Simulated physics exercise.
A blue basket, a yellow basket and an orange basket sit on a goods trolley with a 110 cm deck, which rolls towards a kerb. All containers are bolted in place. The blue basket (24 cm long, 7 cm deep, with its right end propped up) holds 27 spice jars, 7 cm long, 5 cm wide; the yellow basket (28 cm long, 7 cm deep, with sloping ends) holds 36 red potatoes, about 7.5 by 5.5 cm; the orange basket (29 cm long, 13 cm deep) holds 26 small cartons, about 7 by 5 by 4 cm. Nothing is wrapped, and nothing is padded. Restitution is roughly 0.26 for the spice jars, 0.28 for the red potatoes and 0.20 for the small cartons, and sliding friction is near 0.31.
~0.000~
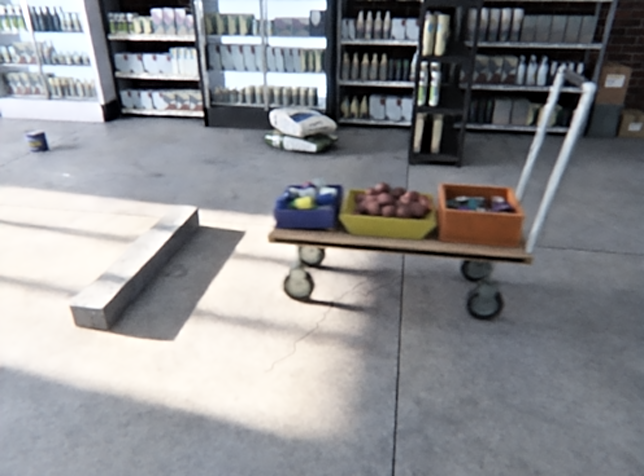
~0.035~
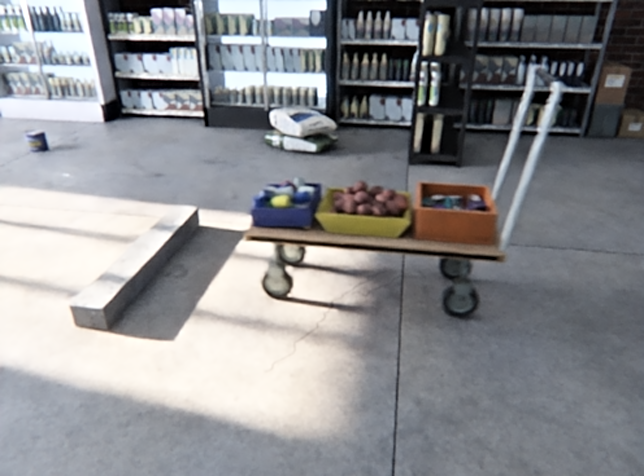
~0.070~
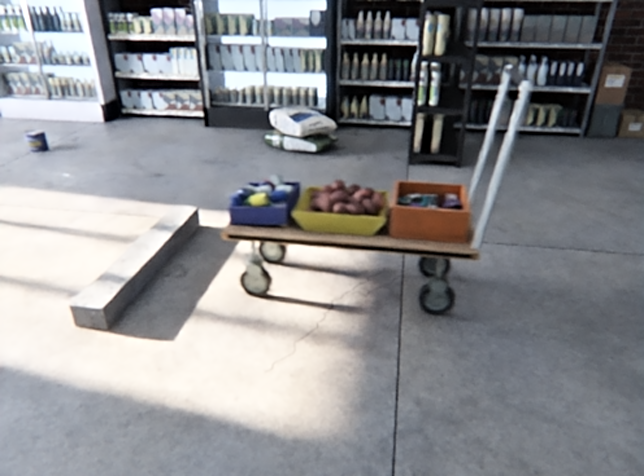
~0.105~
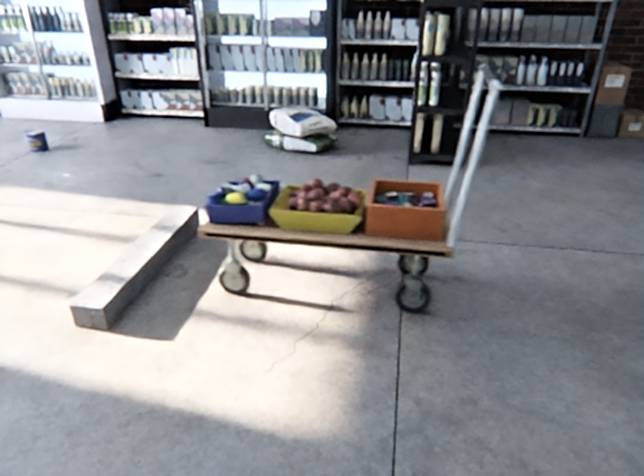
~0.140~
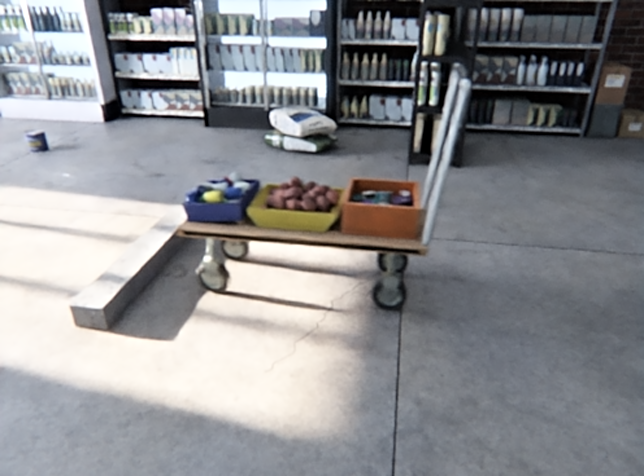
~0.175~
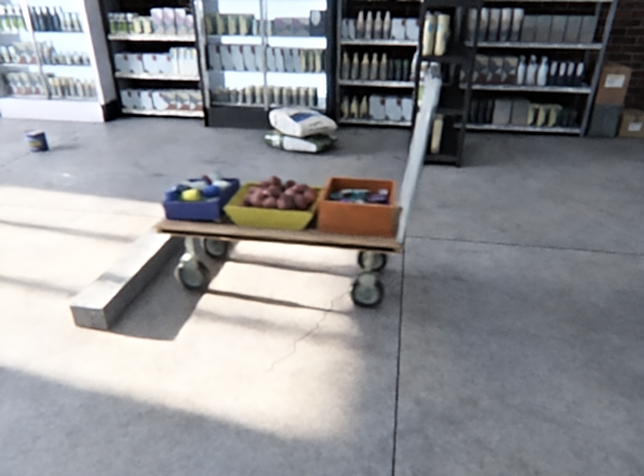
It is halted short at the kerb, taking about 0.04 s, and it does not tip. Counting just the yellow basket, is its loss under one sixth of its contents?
No, escapees number beyond one in six.
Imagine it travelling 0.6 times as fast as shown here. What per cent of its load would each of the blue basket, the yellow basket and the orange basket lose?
Blue basket 10, yellow basket 10, orange basket 0 per cent.
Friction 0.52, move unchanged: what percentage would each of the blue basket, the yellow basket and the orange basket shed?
You'd see blue basket shed 40 percent, yellow basket shed 40 percent, and orange basket shed 10 percent.
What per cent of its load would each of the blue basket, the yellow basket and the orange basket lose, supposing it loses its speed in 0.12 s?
In that case blue basket 30, yellow basket 40, orange basket 0 per cent.
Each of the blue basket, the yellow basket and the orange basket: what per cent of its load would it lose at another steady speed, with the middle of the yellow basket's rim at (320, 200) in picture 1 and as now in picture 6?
Blue basket 0 %, yellow basket 10 %, orange basket 0 %.
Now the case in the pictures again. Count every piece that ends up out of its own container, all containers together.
It comes to some 30 pieces.
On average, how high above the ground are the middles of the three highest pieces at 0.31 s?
Mean height: Near 60 cm.
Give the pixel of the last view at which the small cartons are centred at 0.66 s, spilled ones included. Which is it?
Around (317, 208) in pixels.
After 0.21 s, the wheels strike.
After 0.31 s, blue basket 24 in, 3 out, yellow basket 33 in, 3 out and orange basket 26 in, 0 out.
After 0.43 s, blue basket 17 in, 10 out, yellow basket 24 in, 12 out and orange basket 25 in, 1 out.
After 0.66 s, blue basket 16 in, 11 out, yellow basket 21 in, 15 out and orange basket 25 in, 1 out.
Outcome (at 1.17 s), blue basket 15 in, 12 out, yellow basket 21 in, 15 out and orange basket 25 in, 1 out. Asked share, 15 of 36, 42 per cent.
